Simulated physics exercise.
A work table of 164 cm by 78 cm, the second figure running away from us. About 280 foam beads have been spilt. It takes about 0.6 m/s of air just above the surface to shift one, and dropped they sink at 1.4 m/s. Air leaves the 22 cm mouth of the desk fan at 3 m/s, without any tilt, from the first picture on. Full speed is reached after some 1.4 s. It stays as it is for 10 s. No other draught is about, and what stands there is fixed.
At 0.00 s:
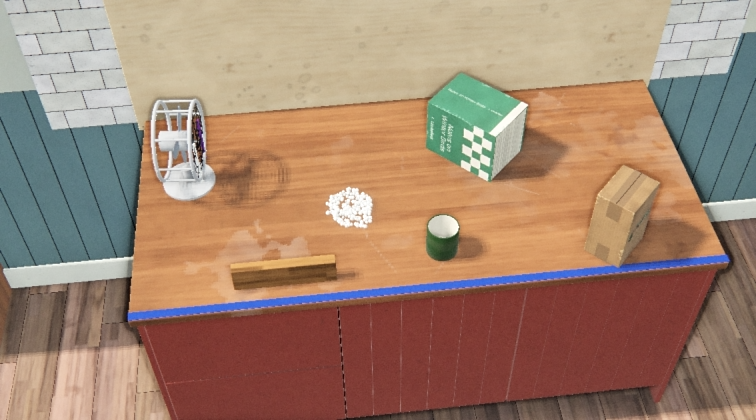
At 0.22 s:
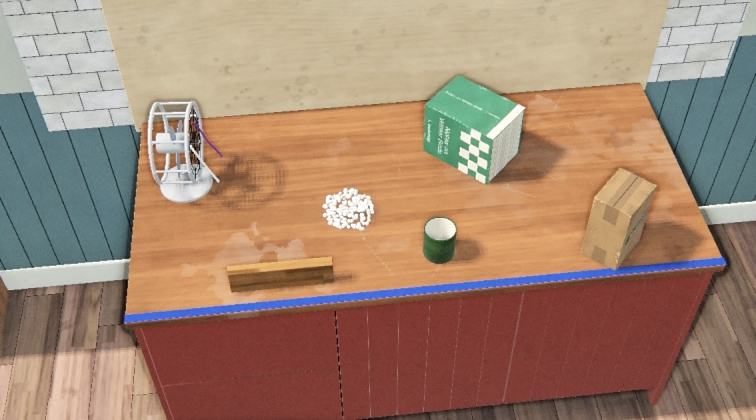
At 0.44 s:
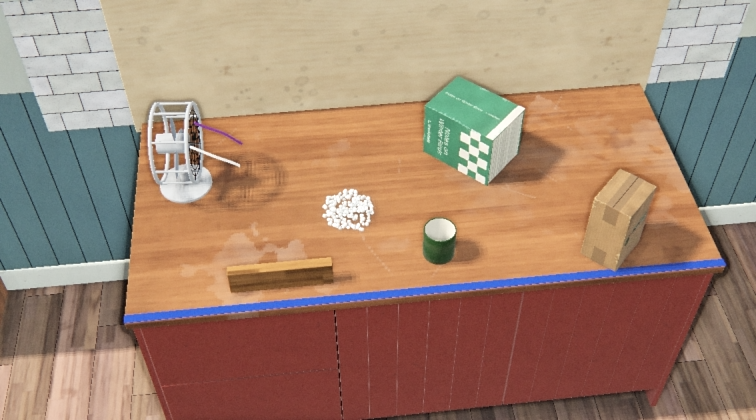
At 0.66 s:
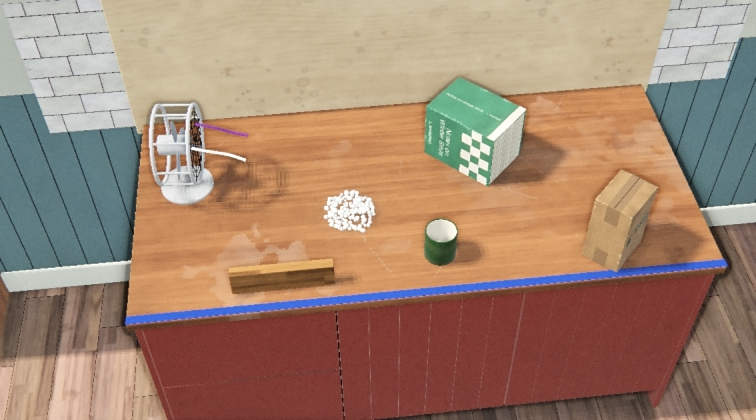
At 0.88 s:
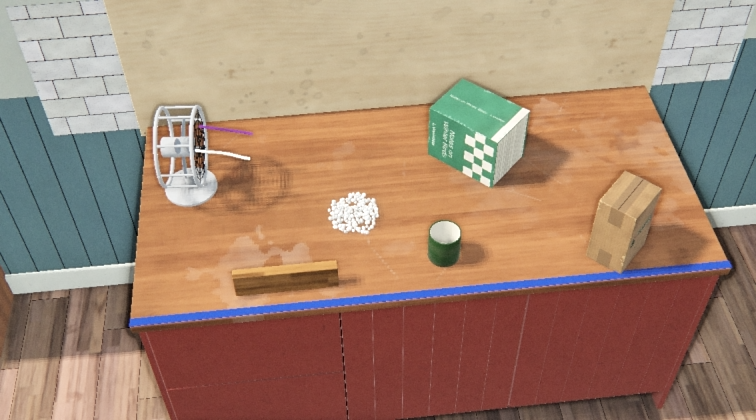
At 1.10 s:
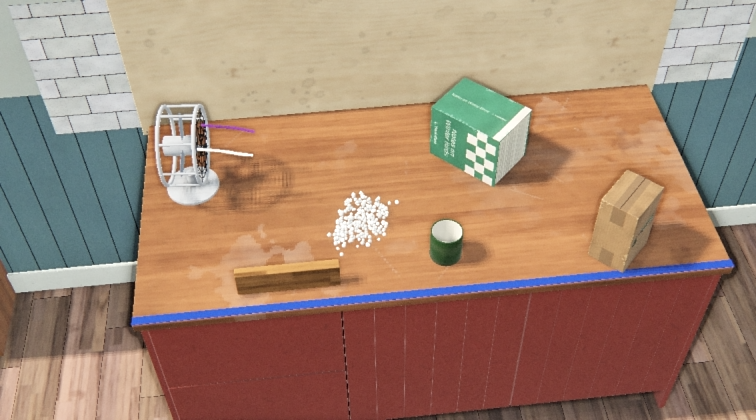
On a wooden work table with a blue front edge, a desk fan started up and its streamers lifted out to the right, then the pile of white foam beads began to scatter slightly.
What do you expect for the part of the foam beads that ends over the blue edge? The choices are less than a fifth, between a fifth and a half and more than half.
Of the foam beads, between a fifth and a half end over the blue edge.
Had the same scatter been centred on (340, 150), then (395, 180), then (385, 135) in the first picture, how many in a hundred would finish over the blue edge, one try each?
In turn about 1 %, 90 %, 0 %.
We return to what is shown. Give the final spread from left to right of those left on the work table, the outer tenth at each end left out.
About 20 cm.
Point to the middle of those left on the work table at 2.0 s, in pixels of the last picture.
At about (385, 276).
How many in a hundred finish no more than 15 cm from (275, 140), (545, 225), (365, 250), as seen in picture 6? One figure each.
In turn about 0 %, 0 %, 40 %.
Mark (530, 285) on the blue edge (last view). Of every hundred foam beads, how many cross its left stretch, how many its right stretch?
About 30 % left and 5 % right.
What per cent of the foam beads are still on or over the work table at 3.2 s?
About 70 %.
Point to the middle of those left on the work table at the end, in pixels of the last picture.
Near (381, 275).
After 2.0 s the count stands so, 26 % are over the blue edge; the middle of those still in play is near (385, 276).
After 3.2 s the count stands so, 31 % are over the blue edge; the middle of those still in play is near (381, 275).
After 5.5 s the count stands so, 32 % are over the blue edge; the middle of those still in play is near (381, 275).
After 10.0 s, at the end, 32 % are over the blue edge; the middle of those still in play is near (381, 275).
